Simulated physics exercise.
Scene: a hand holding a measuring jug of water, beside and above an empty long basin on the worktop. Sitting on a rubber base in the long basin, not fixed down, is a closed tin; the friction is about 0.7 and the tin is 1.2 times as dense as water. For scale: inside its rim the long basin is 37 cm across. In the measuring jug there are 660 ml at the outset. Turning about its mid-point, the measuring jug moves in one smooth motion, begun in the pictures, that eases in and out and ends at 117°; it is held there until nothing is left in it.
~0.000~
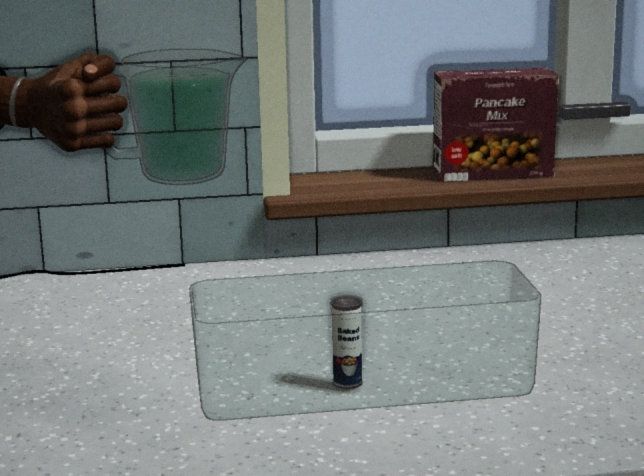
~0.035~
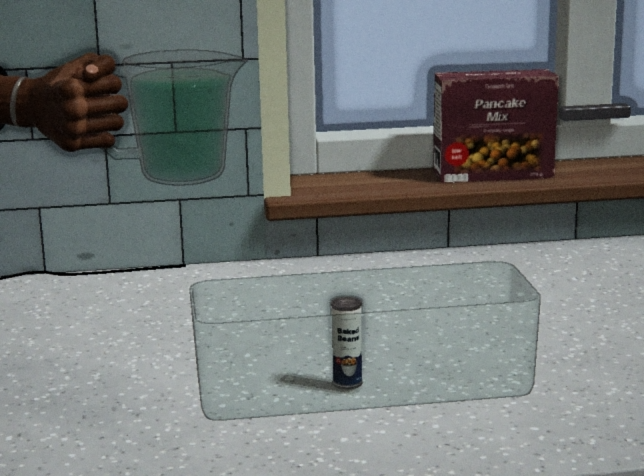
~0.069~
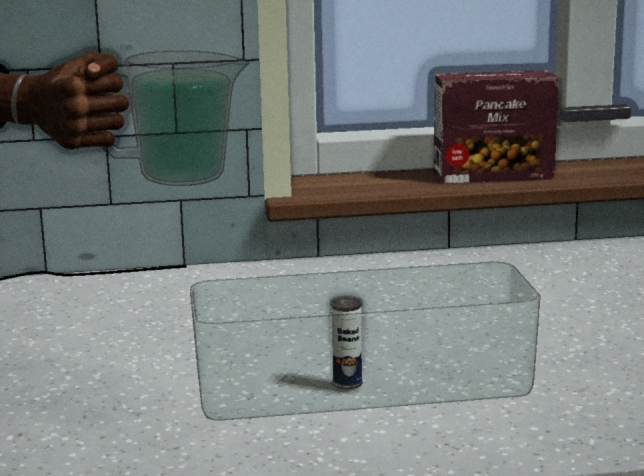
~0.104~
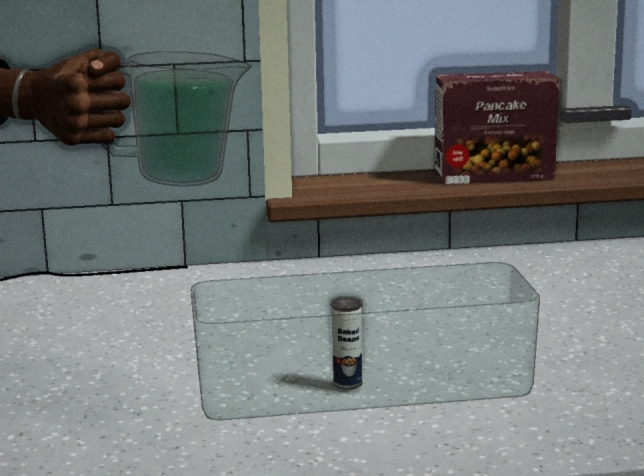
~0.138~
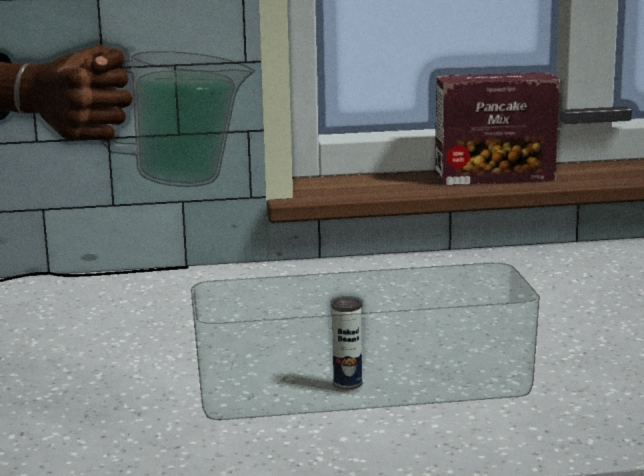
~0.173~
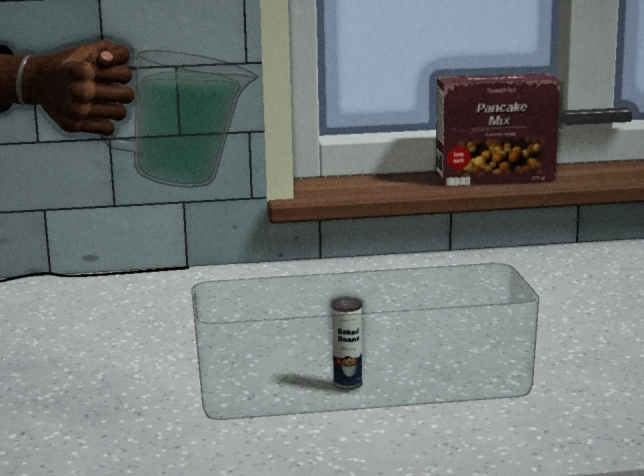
The footage shows a hand at the left holding a measuring jug of green liquid, first level, then gradually tilting it slightly to the right, while a small tin stands still inside a clear long basin on the speckled worktop.
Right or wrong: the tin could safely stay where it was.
Wrong, it goes over.
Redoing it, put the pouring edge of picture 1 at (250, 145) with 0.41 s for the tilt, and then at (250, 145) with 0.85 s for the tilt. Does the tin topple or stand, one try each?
The tin stays vertical the first time and stays vertical the second time.
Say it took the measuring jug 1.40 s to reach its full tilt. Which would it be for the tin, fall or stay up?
In that case the tin overturns.
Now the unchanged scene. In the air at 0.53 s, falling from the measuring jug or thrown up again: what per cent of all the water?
At that moment, about 28 percent.
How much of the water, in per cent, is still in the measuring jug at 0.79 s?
What remains is about 10 percent of it all.
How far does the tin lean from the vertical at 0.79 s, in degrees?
Tilt: Around 0 degrees.
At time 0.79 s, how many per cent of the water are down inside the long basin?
Around 64 in a hundred.
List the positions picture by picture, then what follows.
In the first frame, tilt 0°; pouring edge (247, 57); surface from (128, 77) to (230, 73); the long basin's rim runs from (192, 304) to (526, 281); the tin's top is at (346, 306).
In the second frame, tilt 0°; pouring edge (247, 58); surface from (129, 78) to (230, 75).
In the third frame, tilt 2°; pouring edge (249, 61); surface from (130, 78) to (232, 76).
In the fourth frame, tilt 4°; pouring edge (252, 65); surface from (133, 78) to (234, 77).
In the fifth frame, tilt 7°; pouring edge (255, 69); surface from (136, 78) to (237, 79).
In the sixth frame, tilt 12°; pouring edge (259, 75); surface from (139, 80) to (240, 80).
By 0.53 s the tilt is 80° and 69 per cent is still to pour; the tin stands where it began.
By 0.79 s the tilt is 115° and 10 per cent is still to pour; the tin stands 2 cm from where it began.
By 1.06 s the tilt is 117° and 0 per cent is still to pour; the tin lies on its side.
By 1.35 s the tilt is 117° and 0 per cent is still to pour; the tin lies on its side.
At rest the tin lies on its side.
